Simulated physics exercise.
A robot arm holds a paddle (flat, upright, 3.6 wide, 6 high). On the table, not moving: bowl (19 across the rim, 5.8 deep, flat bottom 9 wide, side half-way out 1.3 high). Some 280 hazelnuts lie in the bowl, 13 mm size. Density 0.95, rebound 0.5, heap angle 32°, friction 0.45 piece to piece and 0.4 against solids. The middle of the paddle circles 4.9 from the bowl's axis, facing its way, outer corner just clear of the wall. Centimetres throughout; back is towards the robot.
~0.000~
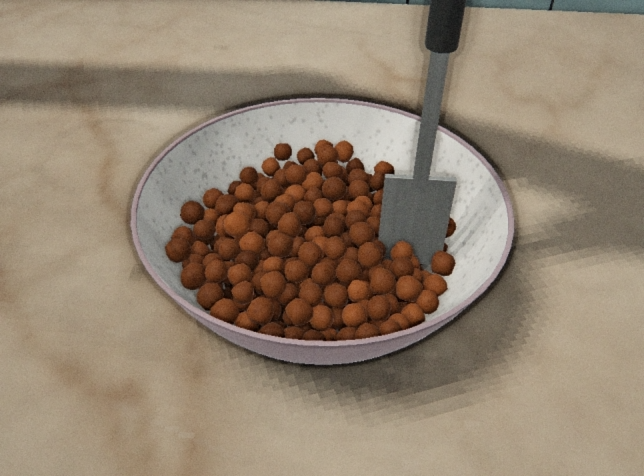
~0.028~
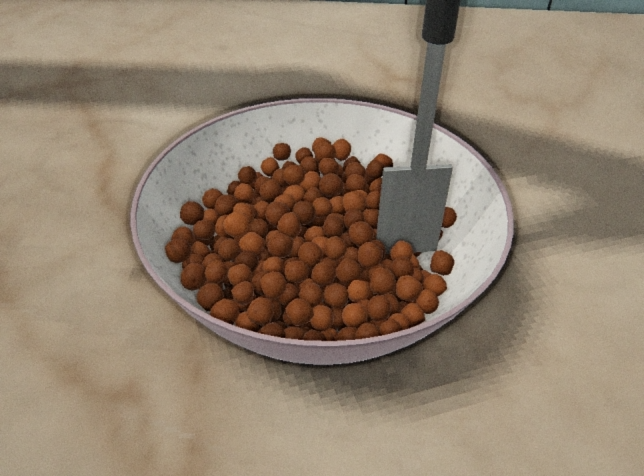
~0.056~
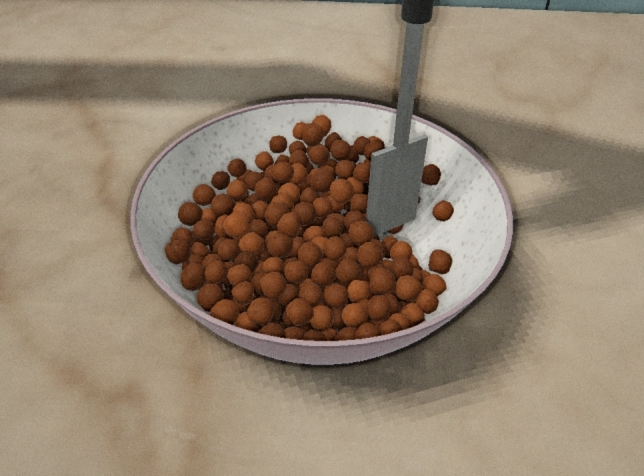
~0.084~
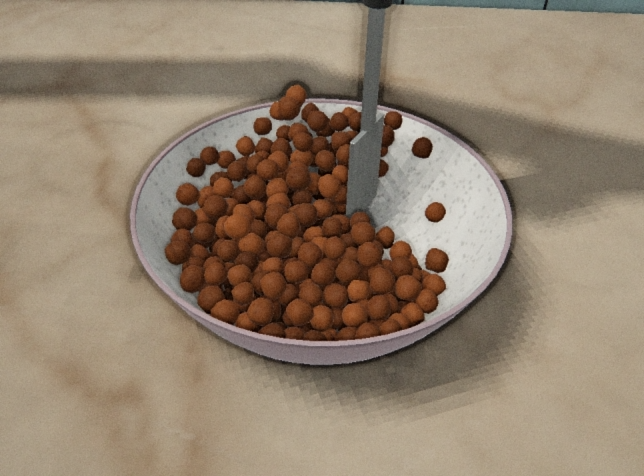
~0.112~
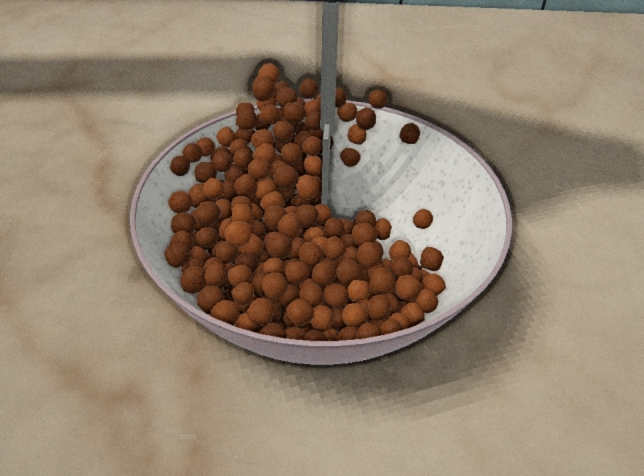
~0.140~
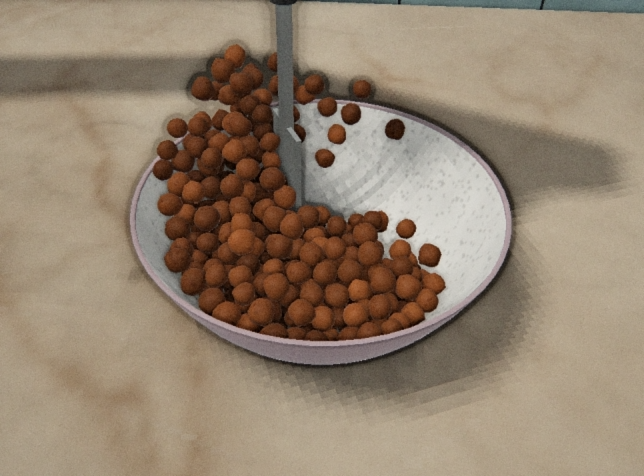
A grey paddle swept from the right side of a speckled white bowl around toward the back left, pushing the brown nuts ahead of it into a heap that rose above the far rim.
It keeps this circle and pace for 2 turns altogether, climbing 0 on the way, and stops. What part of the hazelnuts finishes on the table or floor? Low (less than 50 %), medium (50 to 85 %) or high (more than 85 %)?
Answer: Medium; 50 to 85 % of the hazelnuts finish on the table or floor.
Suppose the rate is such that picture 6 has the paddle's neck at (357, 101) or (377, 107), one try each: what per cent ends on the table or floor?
About 30 and 30 per cent.
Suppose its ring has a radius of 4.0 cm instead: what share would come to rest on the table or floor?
Then about 45 per cent.
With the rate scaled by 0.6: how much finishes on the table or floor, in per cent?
About 30 per cent.
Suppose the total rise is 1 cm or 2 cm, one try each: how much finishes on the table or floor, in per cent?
Some 55 and 45 per cent.
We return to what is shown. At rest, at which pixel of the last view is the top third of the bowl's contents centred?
Around (401, 225).
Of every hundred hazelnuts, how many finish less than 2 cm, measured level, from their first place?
About 5 per cent.
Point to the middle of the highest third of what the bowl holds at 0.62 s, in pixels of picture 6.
Near (226, 283).
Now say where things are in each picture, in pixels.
The paddle neck at (425, 153), 0° round; upper third of the load around (310, 230), from x 180 to 445, top at y 150; 275 in the bowl, in the first picture.
The paddle neck at (422, 143), 10° round; upper third of the load around (311, 227), from x 180 to 445, top at y 145, in the second picture.
The paddle neck at (404, 121), 35° round; upper third of the load around (311, 214), from x 180 to 445, top at y 125, in the third picture.
The paddle neck at (370, 104), 62° round; upper third of the load around (296, 175), from x 180 to 435, top at y 95, in the fourth picture.
The paddle neck at (328, 97), 89° round; upper third of the load around (274, 165), from x 180 to 435, top at y 75; 274 in the bowl, 1 in flight or on the tool, in the fifth picture.
The paddle neck at (286, 100), 117° round; upper third of the load around (242, 151), from x 165 to 435, top at y 55; 269 in the bowl, 6 in flight or on the tool, in the sixth picture.
After 0.38 s, 350° round, highest piece 10 above the table; 179 in the bowl, 52 on the table or floor, 44 in flight or on the tool.
After 0.62 s, 224° round, highest piece 9 above the table; 141 in the bowl, 124 on the table or floor, 10 in flight or on the tool.
After 0.94 s, 0° round, highest piece 7 above the table; 160 on the table or floor, 115 in the bowl.
After 1.64 s, 0° round, highest piece 5 above the table; 161 on the table or floor, 114 in the bowl.
In the end, 161 on the table or floor, 114 in the bowl. That is 59 % on the table or floor.
